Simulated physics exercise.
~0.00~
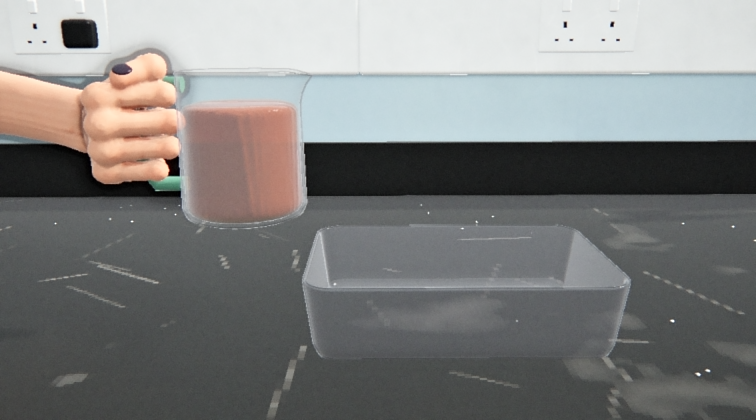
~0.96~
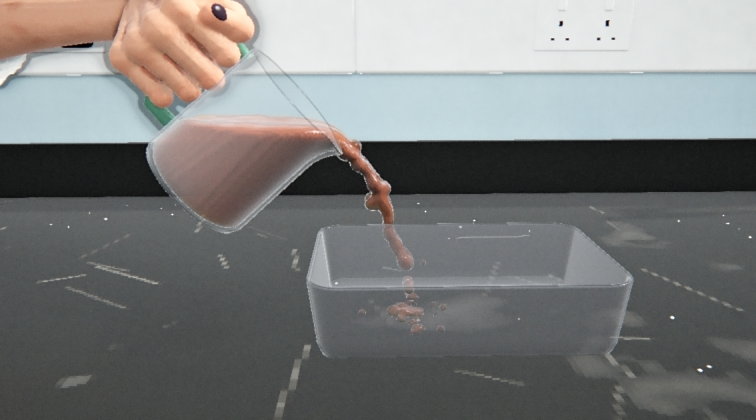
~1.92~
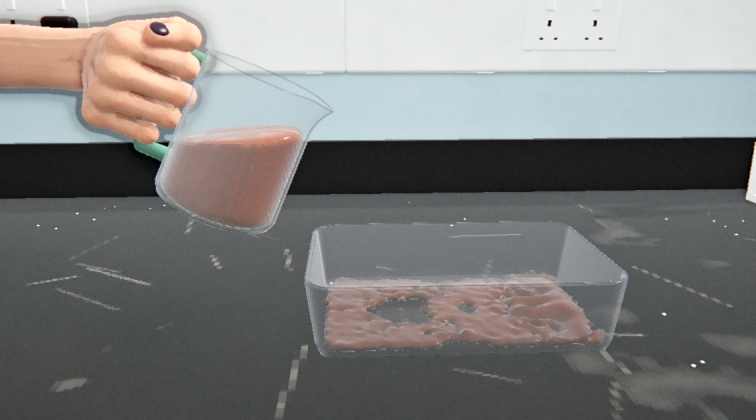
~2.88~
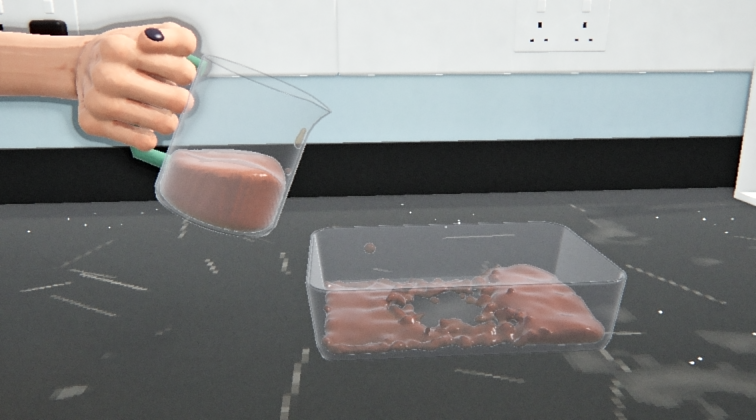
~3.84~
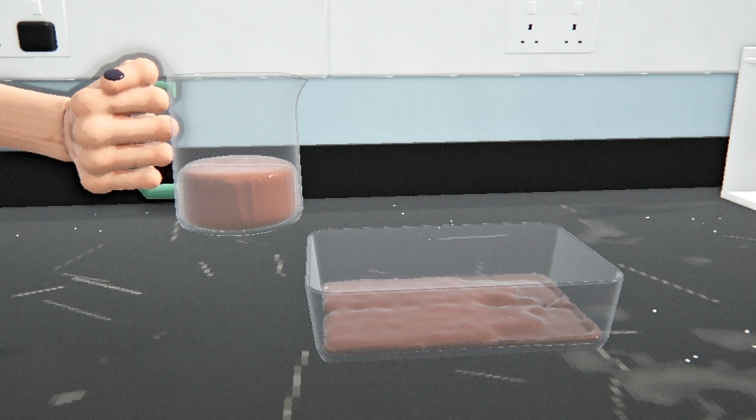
A hand tilting a clear pitcher to pour reddish-brown liquid into an empty clear dish, then levelling it with some liquid left.
